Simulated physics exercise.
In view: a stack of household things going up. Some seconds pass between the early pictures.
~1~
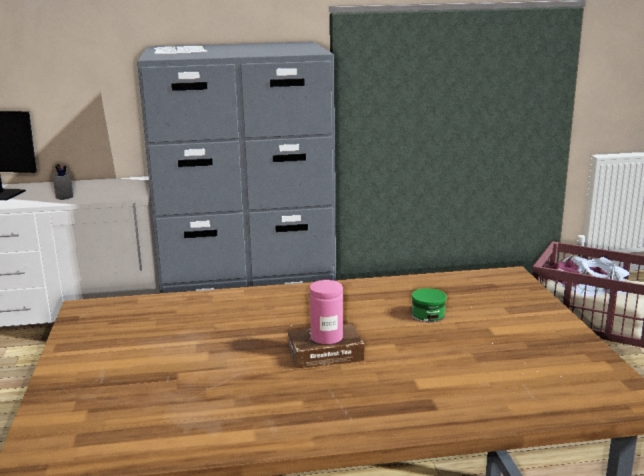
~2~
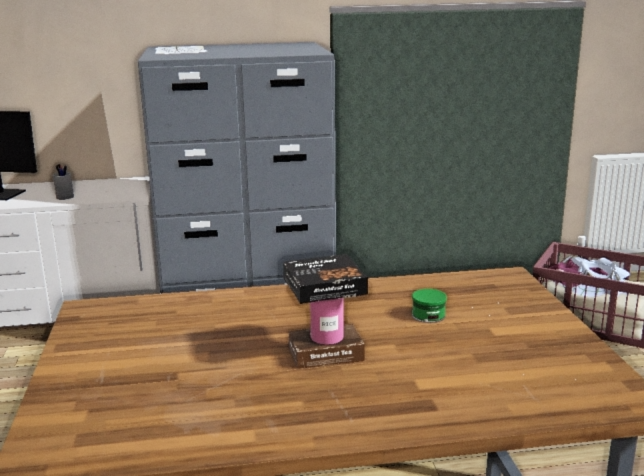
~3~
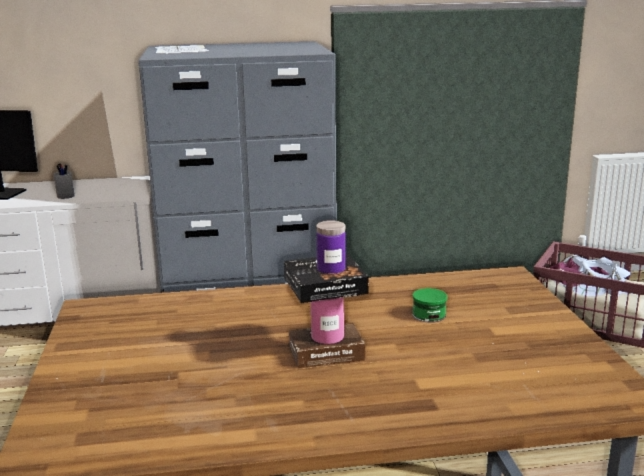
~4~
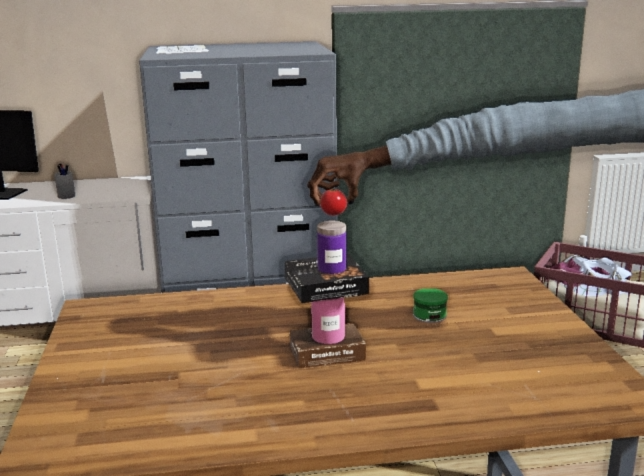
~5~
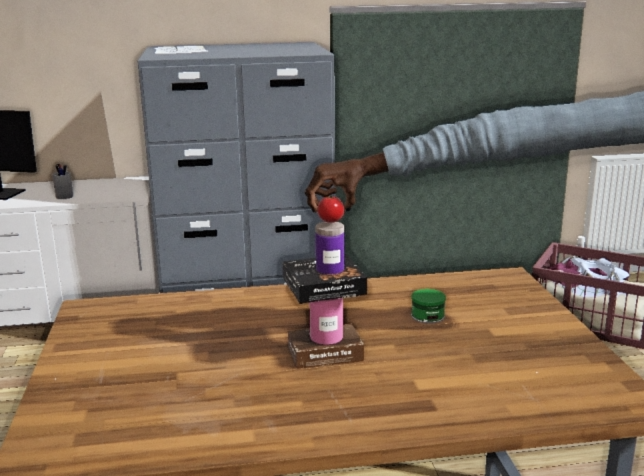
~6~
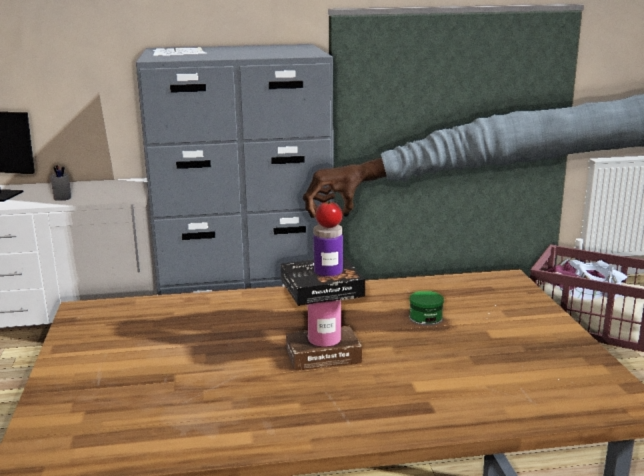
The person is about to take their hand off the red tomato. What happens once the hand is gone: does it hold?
In the end the pile holds.
Then, 0.20 s past the last view, nothing moves.
Then, 0.90 s past the last view, red tomato resting near (329, 215).
Finally, all 6 still in place. Final places as the last picture's camera would see them, red tomato near (329, 215). The pile keeps its balance.
